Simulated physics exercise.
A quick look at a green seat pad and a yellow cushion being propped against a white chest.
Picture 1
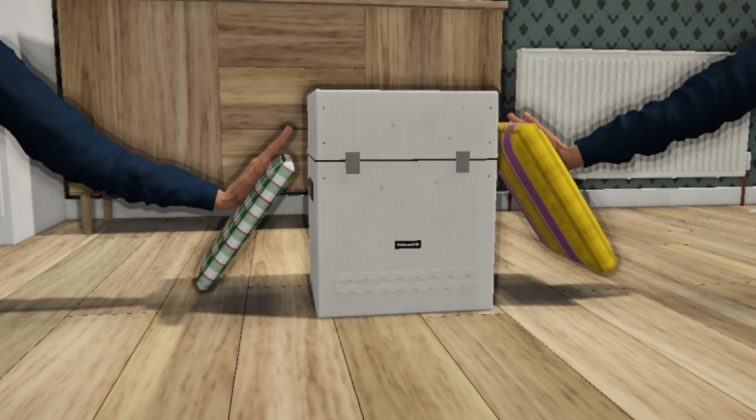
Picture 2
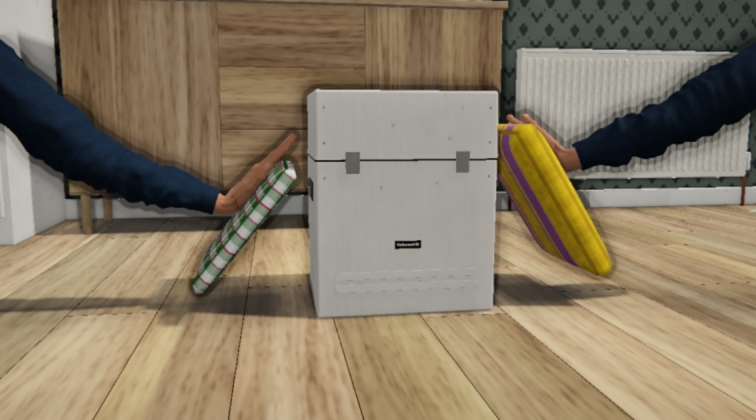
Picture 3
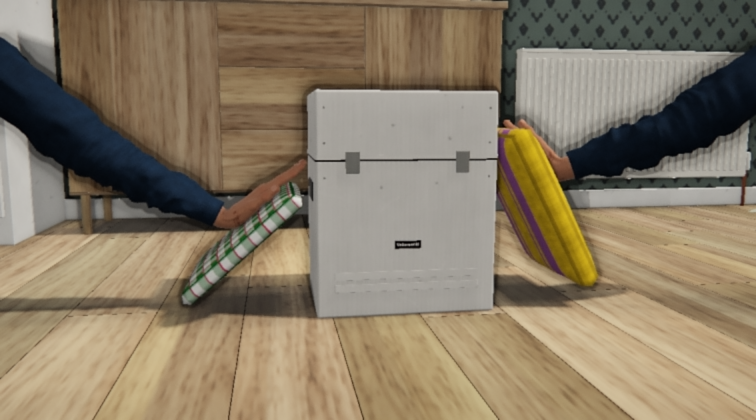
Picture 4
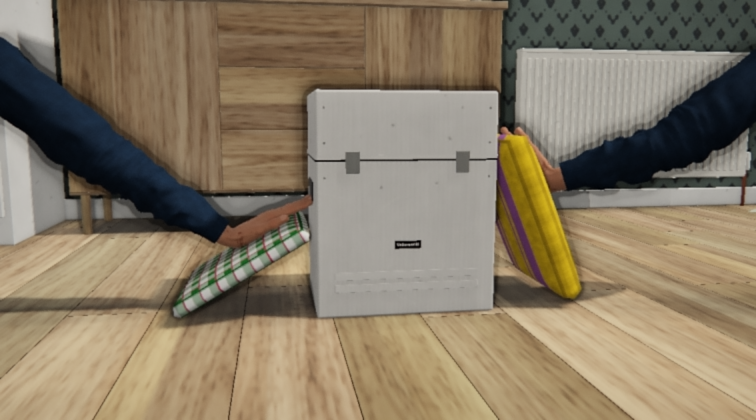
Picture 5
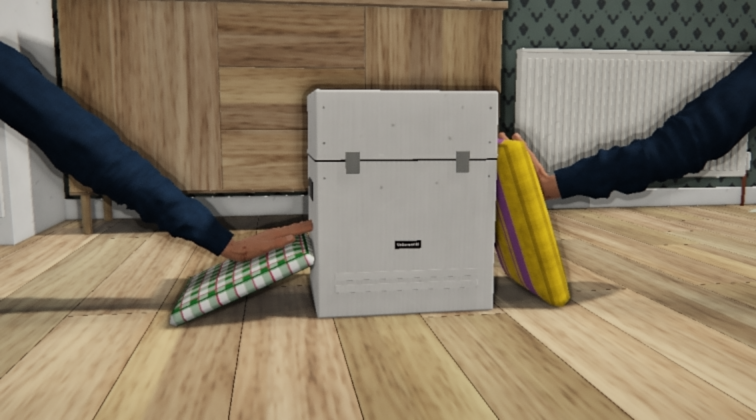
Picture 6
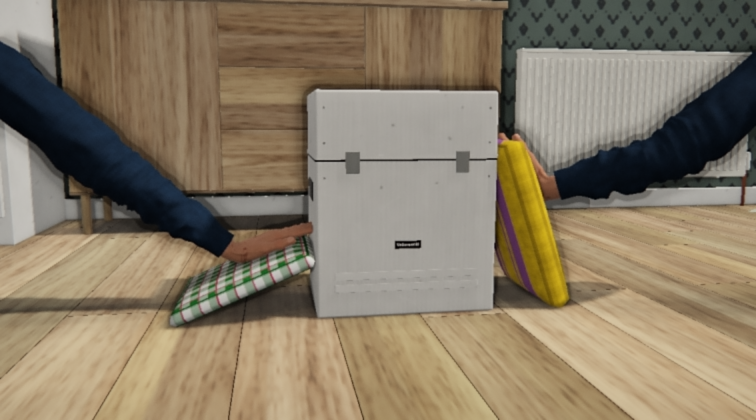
We see two hands lower a green checked pad on the left and a yellow cushion on the right beside a white chest, the pad tilting to a low slant while the cushion becomes more upright, before both stay still.
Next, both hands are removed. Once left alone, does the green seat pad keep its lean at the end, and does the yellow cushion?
Result: The green seat pad drops down flat; the yellow cushion keeps its lean.
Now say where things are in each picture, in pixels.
In the first frame, seat pad foot (203, 286), head (289, 166); cushion foot (608, 268), head (526, 130).
In the second frame, seat pad foot (199, 289); cushion foot (604, 271).
In the third frame, seat pad foot (187, 300); cushion foot (589, 281).
In the fourth frame, seat pad foot (178, 312); cushion foot (572, 294).
In the fifth frame, seat pad foot (175, 321); cushion foot (560, 302).
In the sixth frame, seat pad foot (174, 322), head (310, 262), at a low slant; cushion foot (559, 303), head (512, 146), almost upright.
Then, 0.20 s later than the last view, seat pad flat on the floor near (242, 292); cushion against the side near (513, 217).
Then, 0.32 s later than the last view, seat pad flat on the floor near (242, 294); cushion against the side near (513, 217).
Finally, seat pad flat on the floor near (243, 294); cushion against the side near (513, 217). The green seat pad slumps to the floor and the yellow cushion remains propped up.
